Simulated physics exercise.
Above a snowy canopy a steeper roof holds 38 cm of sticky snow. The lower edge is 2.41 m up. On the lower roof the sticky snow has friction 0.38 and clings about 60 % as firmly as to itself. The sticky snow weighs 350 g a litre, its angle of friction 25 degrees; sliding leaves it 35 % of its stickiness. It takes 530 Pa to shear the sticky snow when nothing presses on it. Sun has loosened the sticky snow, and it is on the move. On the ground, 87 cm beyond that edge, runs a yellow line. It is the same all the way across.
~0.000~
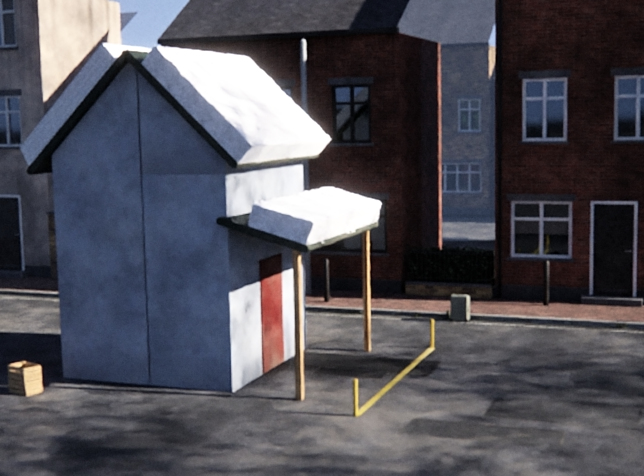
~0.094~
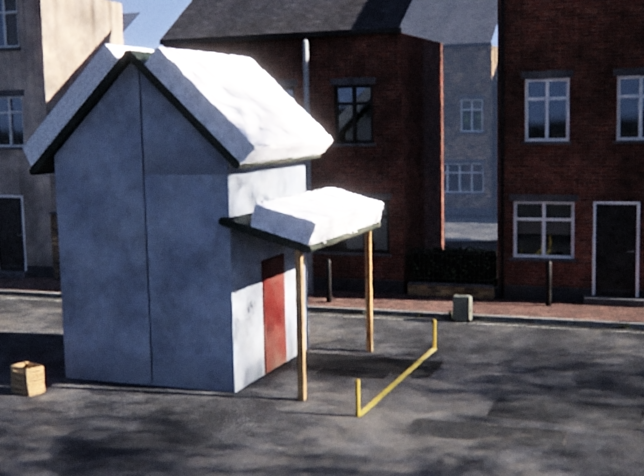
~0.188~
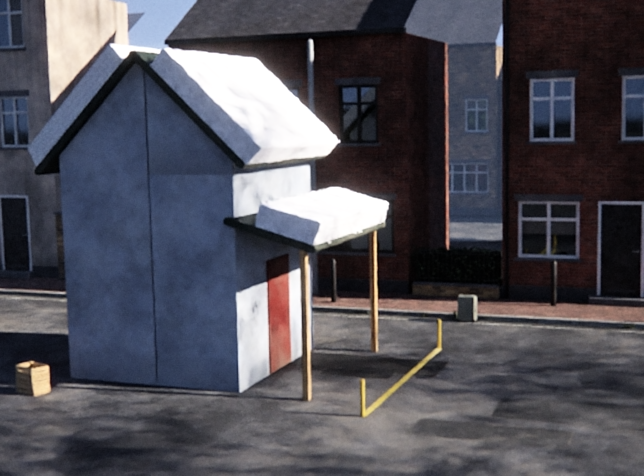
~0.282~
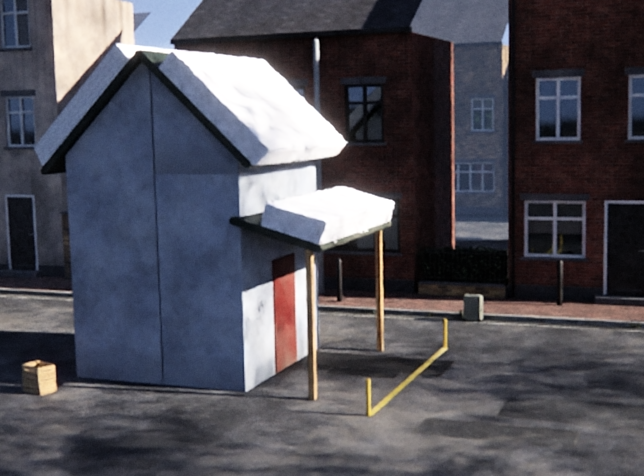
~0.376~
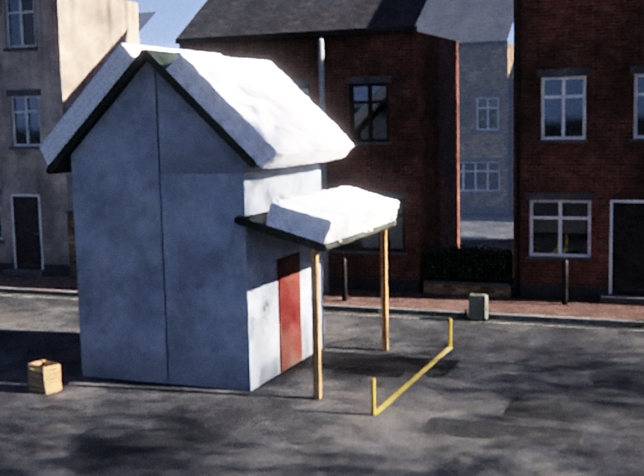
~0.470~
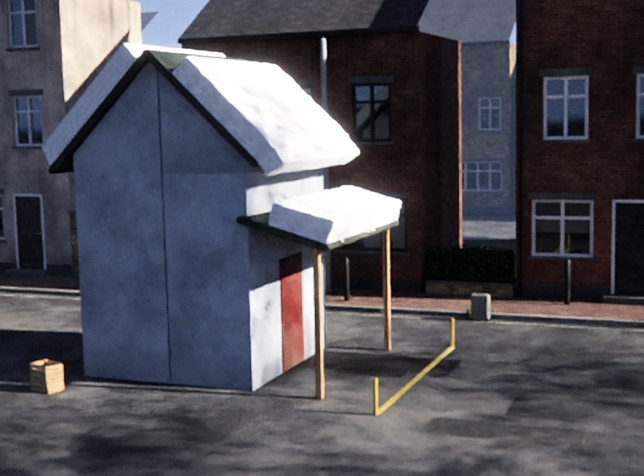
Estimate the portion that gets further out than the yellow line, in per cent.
The portion that gets further out than the yellow line is near 57 %.
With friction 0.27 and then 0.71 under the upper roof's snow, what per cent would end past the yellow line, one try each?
In turn about 65 %, 55 %.
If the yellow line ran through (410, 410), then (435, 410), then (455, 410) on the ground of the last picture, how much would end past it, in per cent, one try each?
In turn about 50 %, 40 %, 30 %.
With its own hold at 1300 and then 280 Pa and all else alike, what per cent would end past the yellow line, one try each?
In turn about 30 %, 60 %.
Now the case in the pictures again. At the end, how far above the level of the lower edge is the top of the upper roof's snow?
About 0.7 m.
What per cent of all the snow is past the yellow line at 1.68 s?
Some 4 per cent.
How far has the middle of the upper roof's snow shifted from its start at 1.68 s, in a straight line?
Some 2.8 m.
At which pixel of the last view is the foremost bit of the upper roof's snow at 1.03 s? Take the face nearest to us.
Around (311, 204).
After 1.03 s, none is below the lower edge and 0 % is past the line.
After 1.68 s, 23 % is below the lower edge and 4 % is past the line.
After 2.34 s, 73 % is below the lower edge and 56 % is past the line.
After 3.00 s, 74 % is below the lower edge and 57 % is past the line.
After 3.40 s, at the end, 74 % is below the lower edge and 57 % is past the line.
